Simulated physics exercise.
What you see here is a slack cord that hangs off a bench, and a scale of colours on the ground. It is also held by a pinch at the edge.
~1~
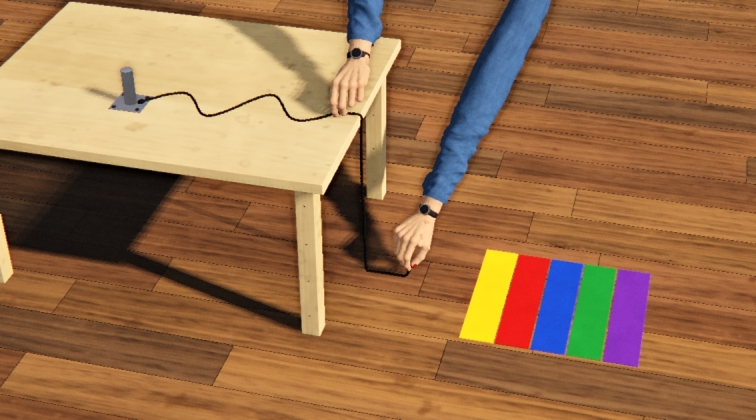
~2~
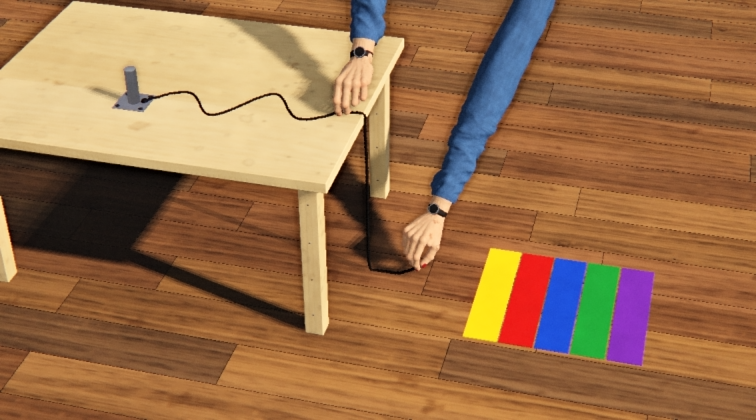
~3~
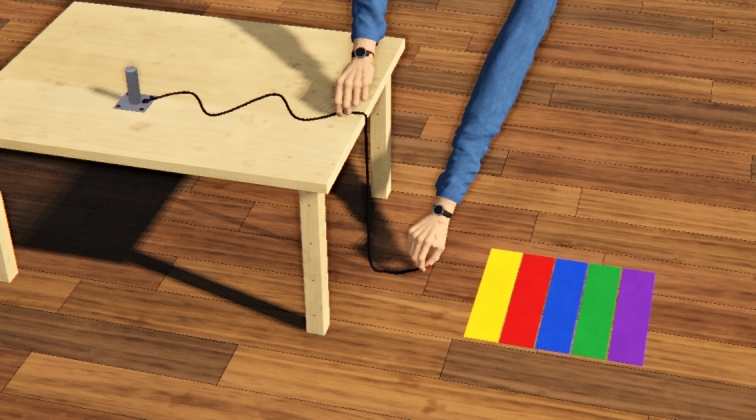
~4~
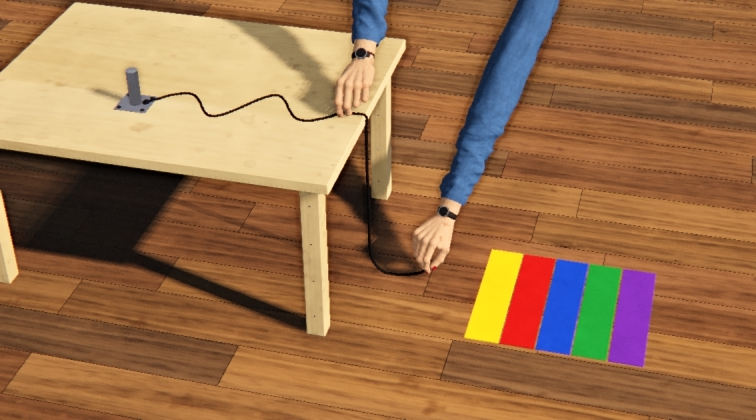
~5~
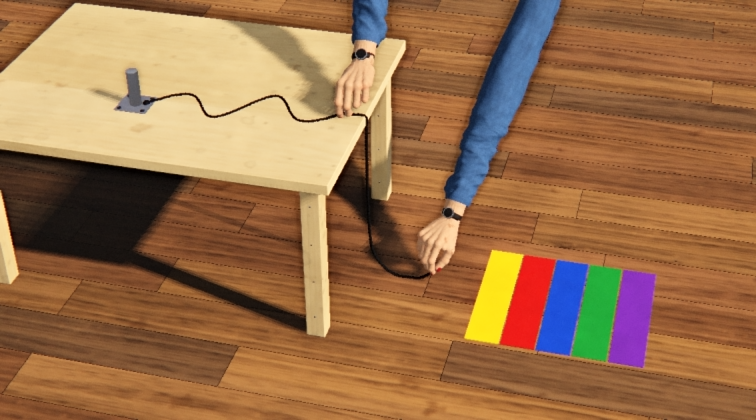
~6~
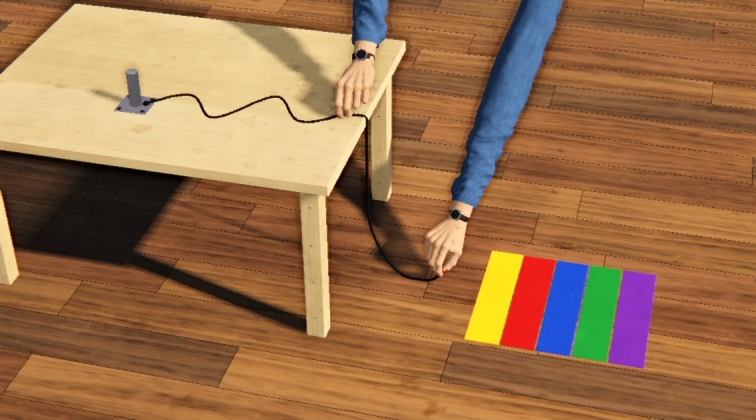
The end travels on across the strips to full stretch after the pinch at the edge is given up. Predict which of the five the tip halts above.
I expect it over the purple strip.
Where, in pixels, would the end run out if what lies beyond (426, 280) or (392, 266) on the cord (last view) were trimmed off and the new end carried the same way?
You'd find it around (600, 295) the first time and around (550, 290) the second.
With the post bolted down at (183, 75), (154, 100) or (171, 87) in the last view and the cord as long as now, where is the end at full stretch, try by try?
In pixels, the answers are (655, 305), (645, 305) and (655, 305).
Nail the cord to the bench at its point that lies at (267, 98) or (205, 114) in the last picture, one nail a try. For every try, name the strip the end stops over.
One after the other: Blue, then green.
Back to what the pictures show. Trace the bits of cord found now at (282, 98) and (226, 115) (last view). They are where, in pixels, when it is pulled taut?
First one: (326, 117); second one: (260, 112).
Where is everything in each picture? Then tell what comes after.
The first frame shows end (411, 266); yellow (481, 323); red (516, 329); blue (551, 335); green (587, 340); purple (623, 346).
The second frame shows end (420, 266); cord through (181, 92) (232, 109) (288, 109) (359, 114) (367, 185) (368, 252).
The third frame shows end (425, 267).
The fourth frame shows end (430, 269); cord through (183, 93) (234, 110) (290, 110) (361, 115) (368, 186) (371, 254).
The fifth frame shows end (435, 270).
The sixth frame shows end (442, 272); cord through (183, 95) (234, 112) (290, 112) (361, 116) (367, 187) (384, 254).
Early on, end near (560, 290); over blue.
Midway, end near (605, 297); over green.
At the end of the slack, end near (632, 301); over purple. Over purple.
